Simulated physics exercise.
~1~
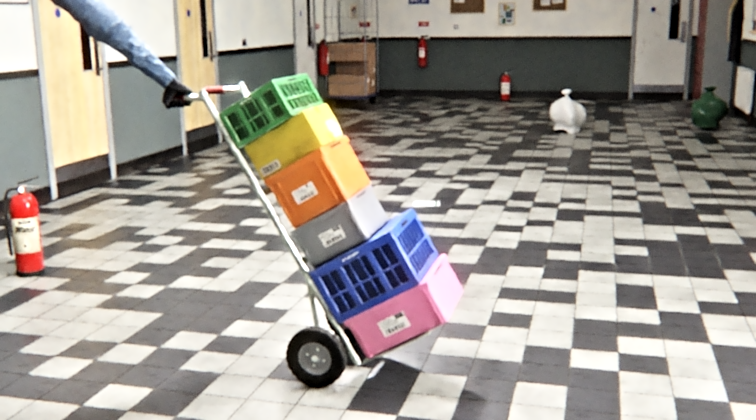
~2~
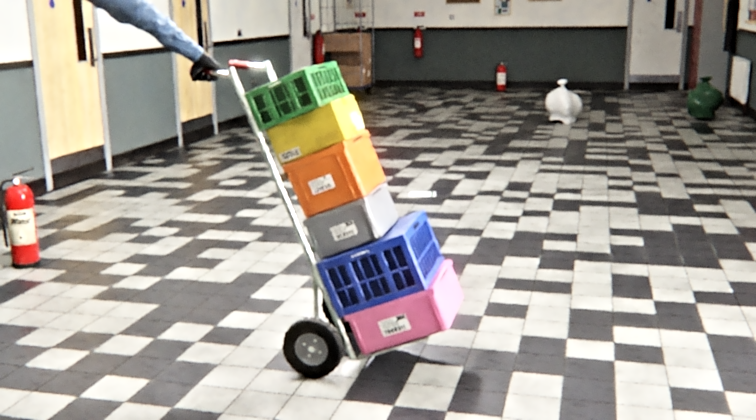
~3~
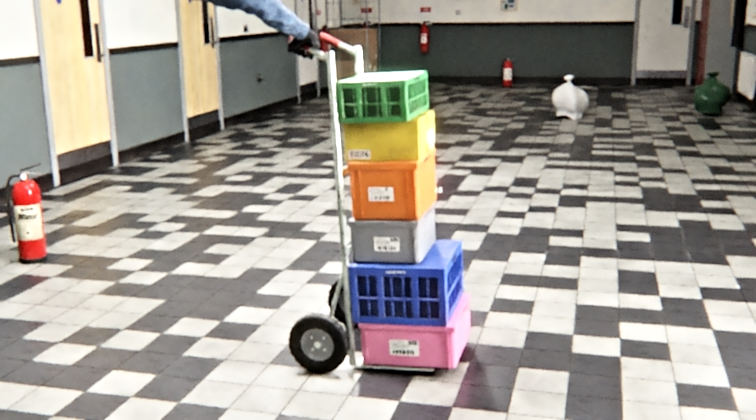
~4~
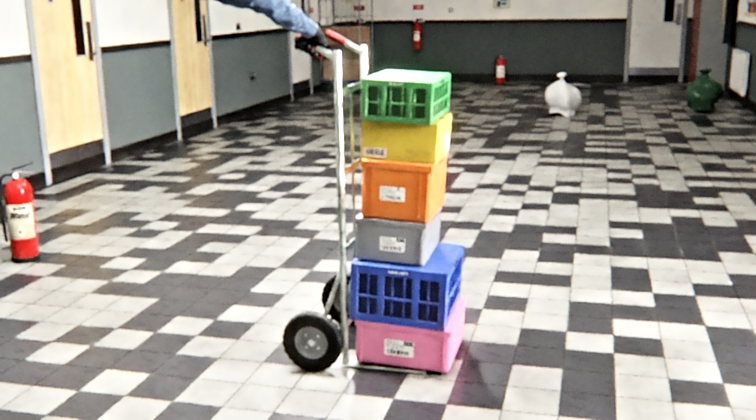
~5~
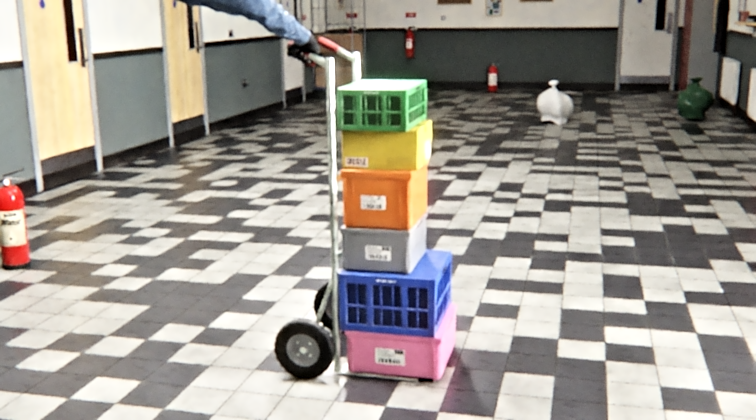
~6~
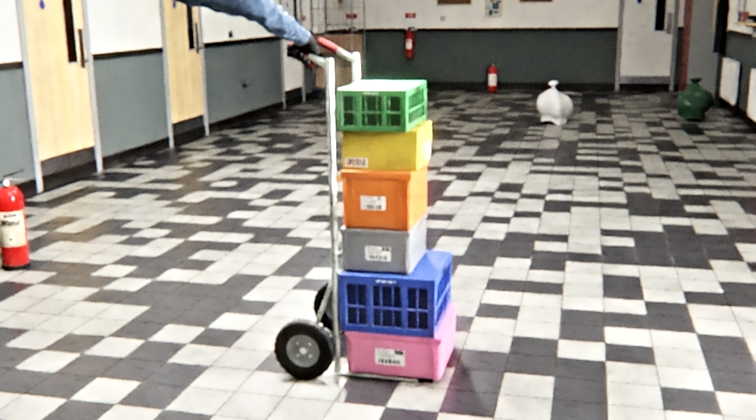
A gloved hand in a blue sleeve swung a tilted hand truck upright, carrying a stack of six colourful crates and boxes, green on top and pink at the bottom. The truck stopped standing straight, still held, with the whole stack in place.
